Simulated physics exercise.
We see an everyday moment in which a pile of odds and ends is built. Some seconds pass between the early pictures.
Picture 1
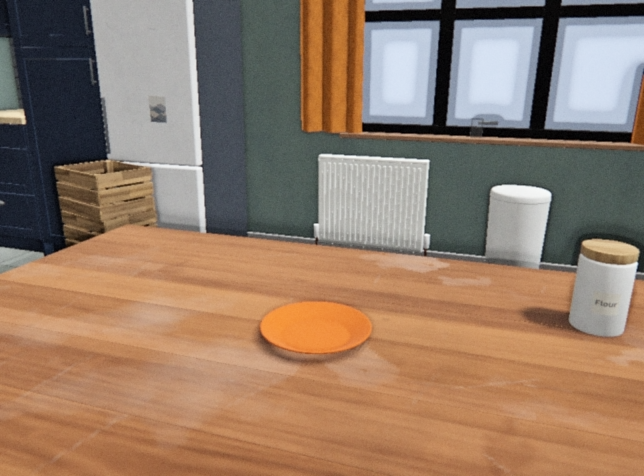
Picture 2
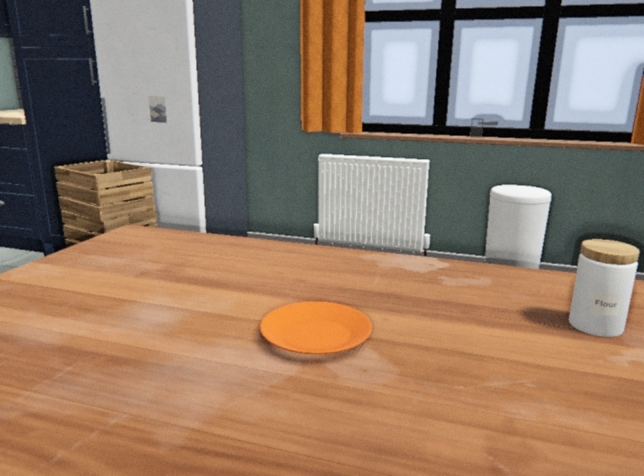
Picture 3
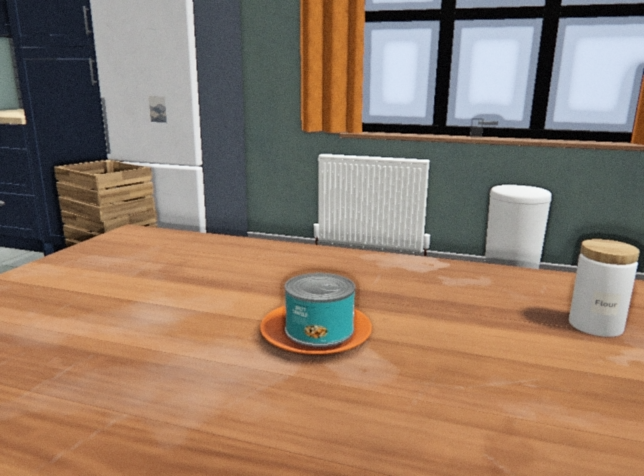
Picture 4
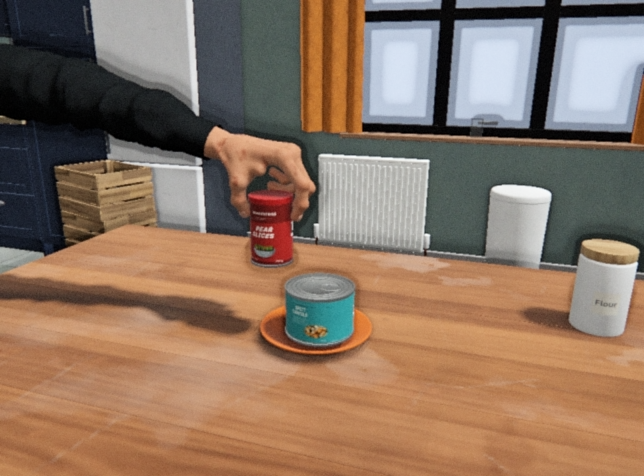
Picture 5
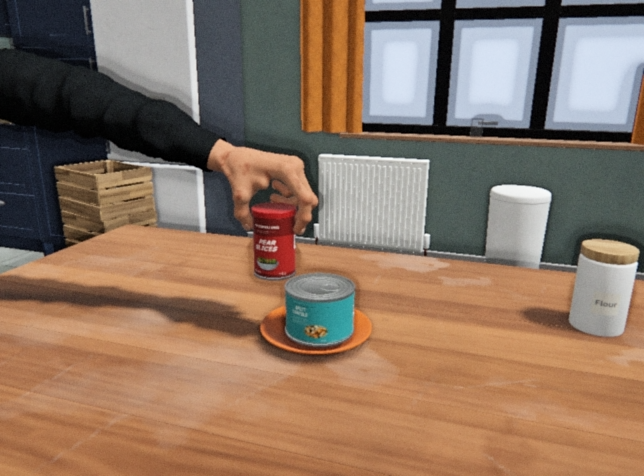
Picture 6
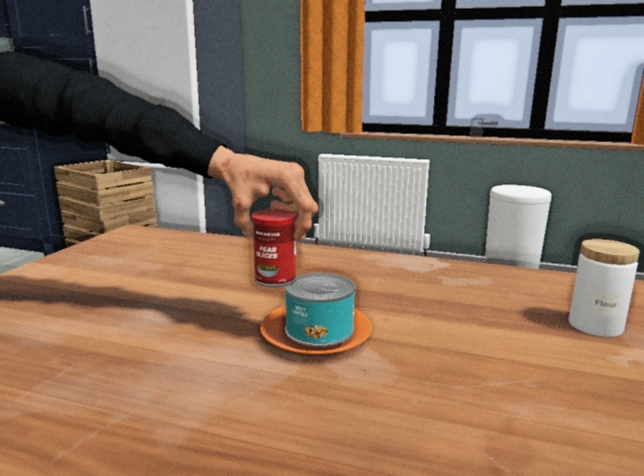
An orange plate sat on a wooden table, then a turquoise tub appeared on it, and a hand reached in from the left and lowered a red tin just behind the tub.
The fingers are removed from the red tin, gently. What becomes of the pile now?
The pile can't cope with it, I'd say.
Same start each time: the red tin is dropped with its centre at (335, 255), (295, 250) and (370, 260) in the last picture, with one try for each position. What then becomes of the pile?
Stays standing; stays standing; collapses.
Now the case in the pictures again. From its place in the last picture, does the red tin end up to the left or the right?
To the left.
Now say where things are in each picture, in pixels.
In the first picture, the last thing is not in view yet.
In the second picture, the last thing is not in view yet; orange plate (316, 331).
In the third picture, the last thing is not in view yet; white jar (603, 287).
The fourth picture shows on its way; red tin (271, 228); turquoise tub (320, 308).
The fifth picture shows on its way; red tin (275, 241).
The sixth picture shows in place under the hand; red tin (275, 248); white jar (603, 287).
Then, 0.30 s after the last picture, red tin now fallen.
Then, 1.30 s after the last picture, things are still on the move.
Then, 1.90 s after the last picture, as before.
At rest, fallen, red tin; the other 3 in place. Seen from the same camera at the end, red tin near (162, 395). The pile comes apart.
